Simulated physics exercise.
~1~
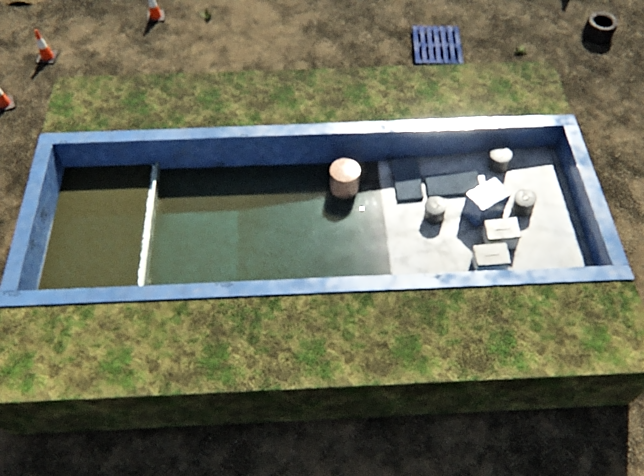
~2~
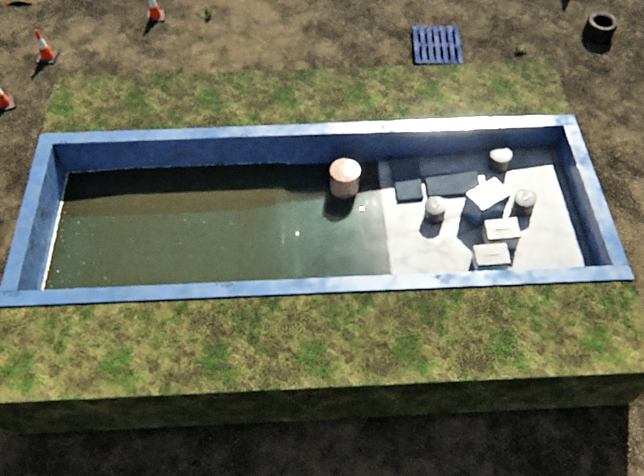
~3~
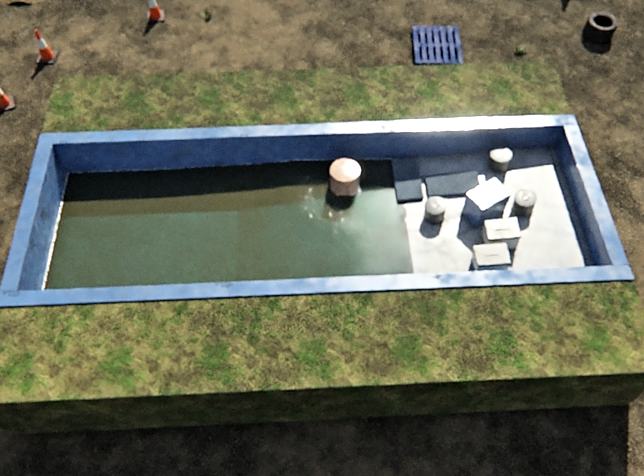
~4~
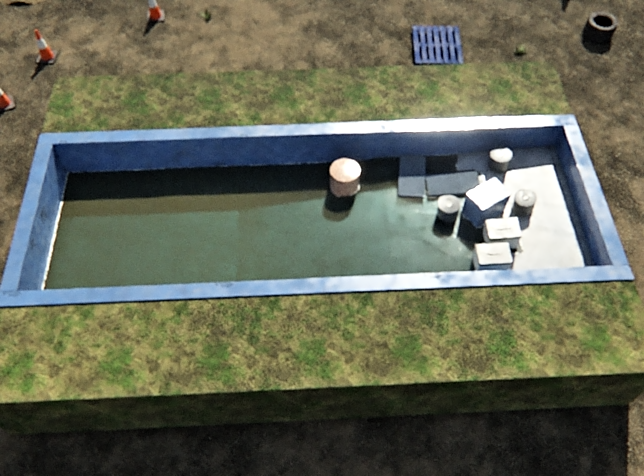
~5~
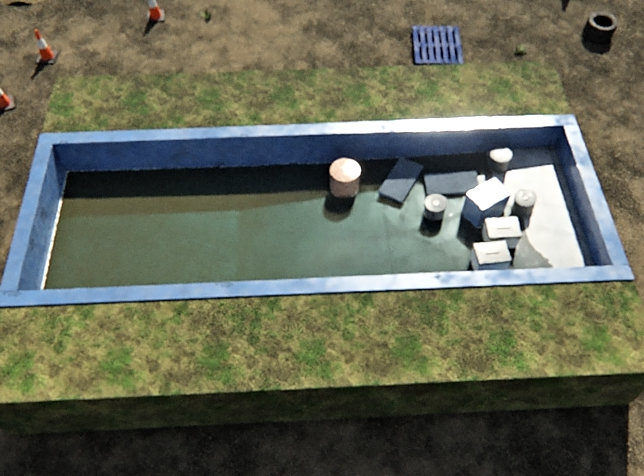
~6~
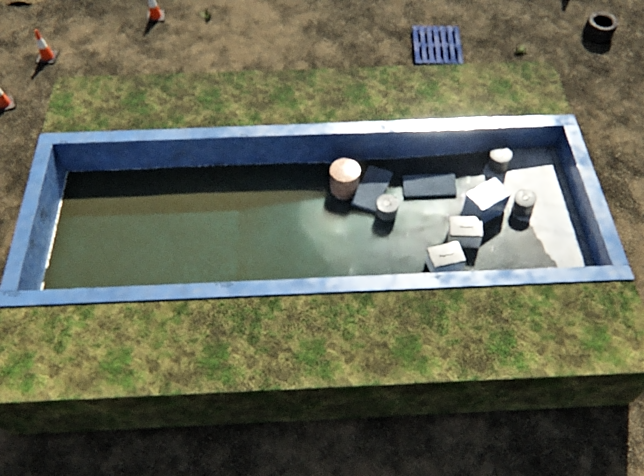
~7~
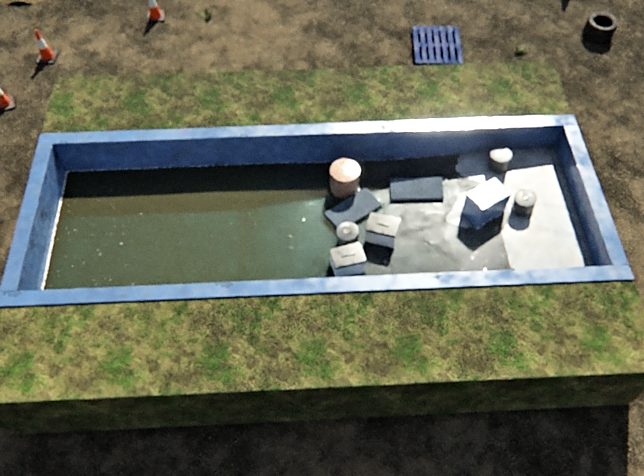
A long blue-walled basin set in patchy grass, seen from above, holds murky green water behind a thin white barrier on the left, with shallower green water beyond it. A pinkish drum stands near the middle, and pale boxes, dark slabs and small round floats sit on the pale ramp at right. The barrier disappears and the water spreads rightward, splashing around the drum and climbing among the objects. Several lift and shift, then drift left as the water draws back. Finally, boxes, a float and a slab cluster near the drum, while others remain farther right.
